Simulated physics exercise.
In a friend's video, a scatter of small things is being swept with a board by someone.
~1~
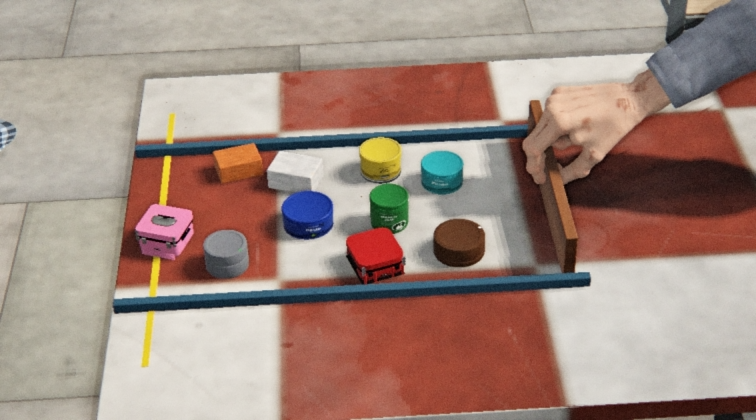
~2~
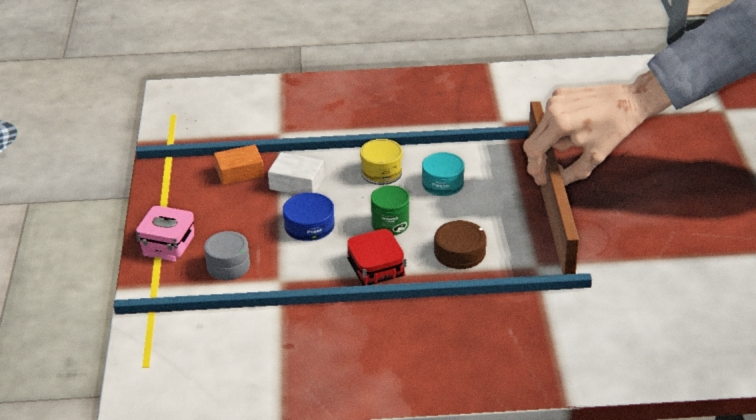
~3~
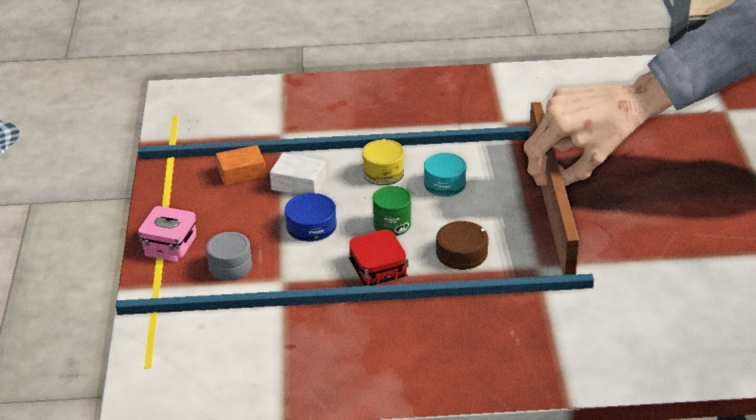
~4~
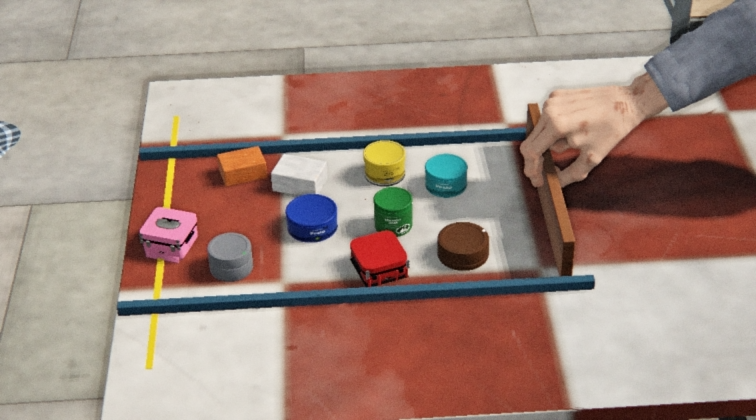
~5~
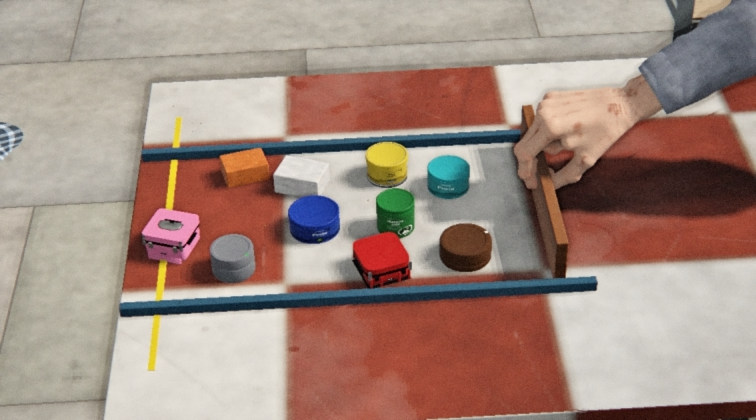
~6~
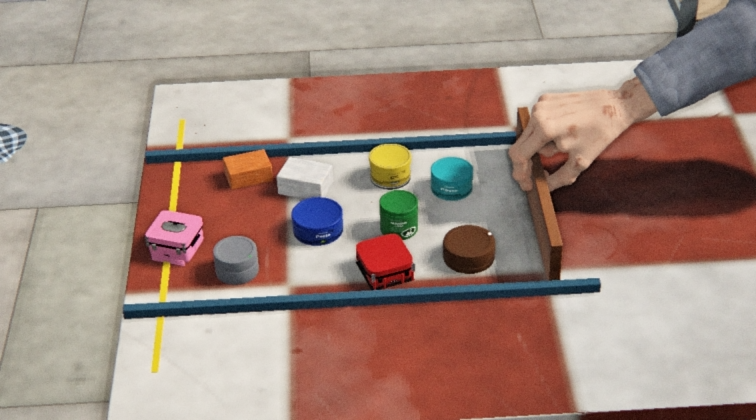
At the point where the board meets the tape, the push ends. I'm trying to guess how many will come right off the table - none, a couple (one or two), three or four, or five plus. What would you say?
Count off: Five and up.
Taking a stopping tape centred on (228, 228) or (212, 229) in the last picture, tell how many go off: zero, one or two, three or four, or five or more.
One or two; just one or two.
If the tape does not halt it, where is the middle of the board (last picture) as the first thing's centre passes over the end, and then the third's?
Its middle is near (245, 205) and then near (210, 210).
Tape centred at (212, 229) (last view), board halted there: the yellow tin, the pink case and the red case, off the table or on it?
In short: Yellow tin safe, pink case gone, red case safe.
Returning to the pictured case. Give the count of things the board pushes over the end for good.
The count is 6.
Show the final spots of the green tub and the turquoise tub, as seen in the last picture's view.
I'd say approximately (149, 225) and then (150, 204).
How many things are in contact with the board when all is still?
Contact count: 4.
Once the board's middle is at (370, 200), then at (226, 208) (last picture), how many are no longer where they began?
Counts: 7, 10.
Soon after, none off yet; pink case at rest near (176, 238); grey lid at rest near (236, 261); orange block at rest near (248, 169).
After that, none off yet; pink case at rest near (176, 238); grey lid moving near (226, 258); orange block displaced a little near (224, 170).
And then, none off yet; pink case displaced about its own width near (129, 228); grey lid displaced well along near (155, 248); orange block displaced well along near (154, 171).
In the end, the number that fall off is five or more; gone, red case, blue tub, white block, orange block, grey lid and pink case.
